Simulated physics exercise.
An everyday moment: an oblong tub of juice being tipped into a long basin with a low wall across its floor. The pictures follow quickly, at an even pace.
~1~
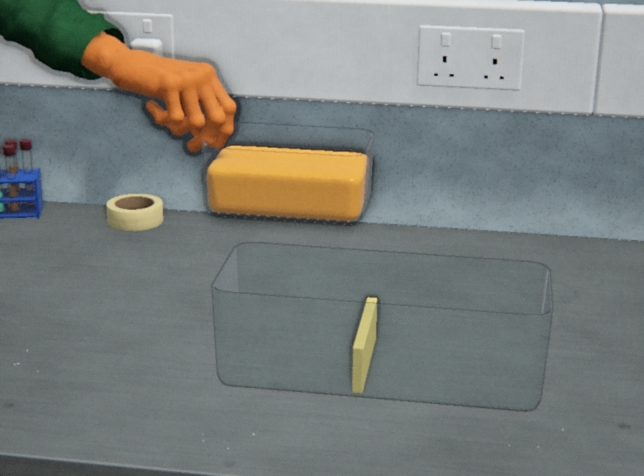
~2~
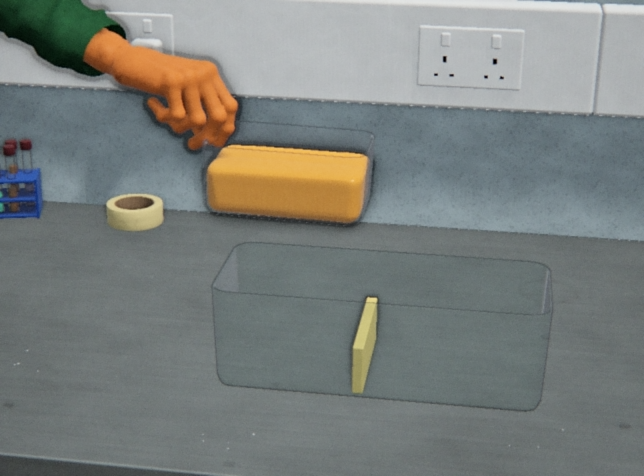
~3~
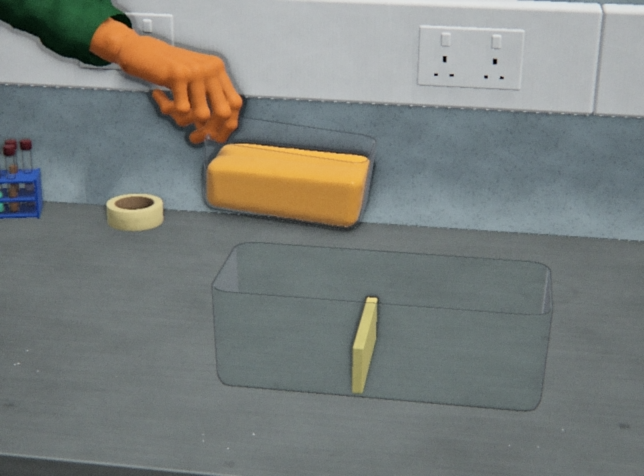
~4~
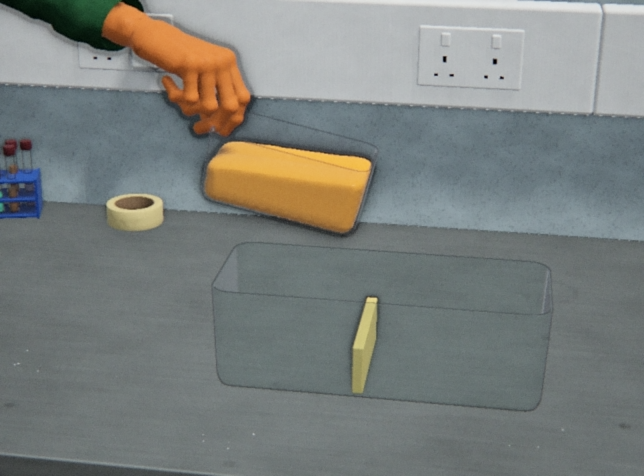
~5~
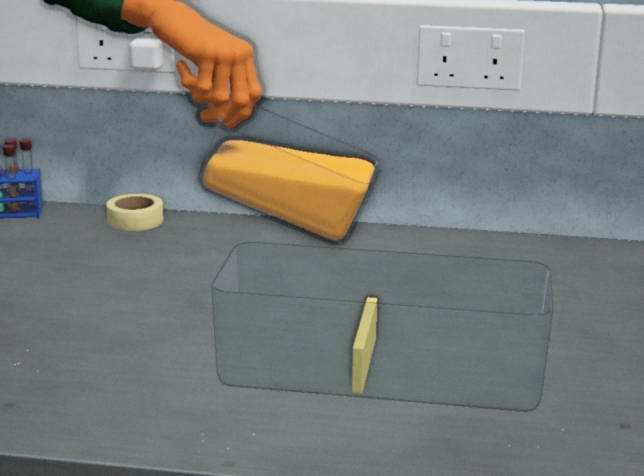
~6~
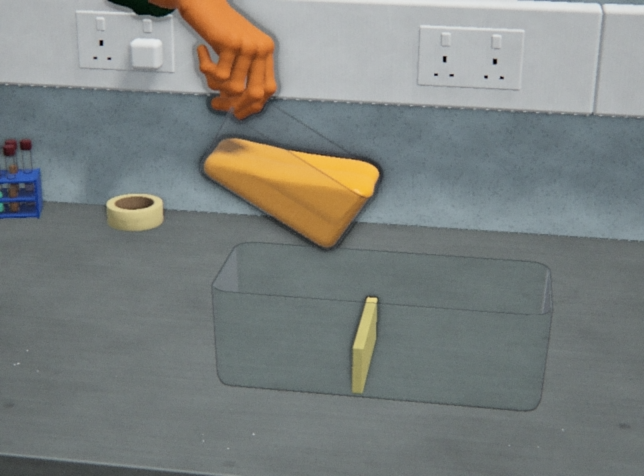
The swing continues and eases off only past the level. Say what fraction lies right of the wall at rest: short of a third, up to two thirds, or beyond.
The share right of the wall is more than two thirds.
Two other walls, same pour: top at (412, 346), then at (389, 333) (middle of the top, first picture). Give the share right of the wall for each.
About 45 and 60 per cent.
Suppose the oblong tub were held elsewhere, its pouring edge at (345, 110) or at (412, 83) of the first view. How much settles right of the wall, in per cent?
About 70 and 90 per cent.
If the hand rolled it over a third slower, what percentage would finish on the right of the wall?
Near 75 %.
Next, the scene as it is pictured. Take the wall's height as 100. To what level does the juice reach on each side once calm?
Some 10 per cent left and 40 right.
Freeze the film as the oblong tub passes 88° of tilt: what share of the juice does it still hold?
Near 20 %.
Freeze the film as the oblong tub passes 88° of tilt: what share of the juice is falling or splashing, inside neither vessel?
About 30 per cent.
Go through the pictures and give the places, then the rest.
It leans 0°; its right rim is at (369, 145); the juice meets the walls at (216, 156) and (367, 166); the long basin's rim runs from (224, 266) to (551, 290); the wall's top is at (365, 323), in the first frame.
It leans 1°; its right rim is at (370, 147); the juice meets the walls at (216, 156) and (368, 166), in the second frame.
It leans 5°; its right rim is at (372, 152); the juice meets the walls at (216, 154) and (368, 168), in the third frame.
It leans 12°; its right rim is at (374, 161); the juice meets the walls at (217, 153) and (370, 171), in the fourth frame.
It leans 20°; its right rim is at (375, 174); the juice meets the walls at (216, 152) and (372, 173), in the fifth frame.
It leans 30°; its right rim is at (374, 188); the juice meets the walls at (215, 148) and (374, 177); 2 per cent is over the edge, in the sixth frame.
A moment on, the oblong tub is tipped on its side and 21 per cent is still to pour, 0 is left of the wall and 50 right of it.
Next, the oblong tub is tipped right over and 6 per cent is still to pour, 14 is left of the wall and 75 right of it.
Then the oblong tub is tipped right over and 0 per cent is still to pour, 22 is left of the wall and 75 right of it.
Later the oblong tub is tipped right over and 0 per cent is still to pour, 23 is left of the wall and 76 right of it.
At rest 23 per cent lies left of the wall, 76 right of it and 2 outside.
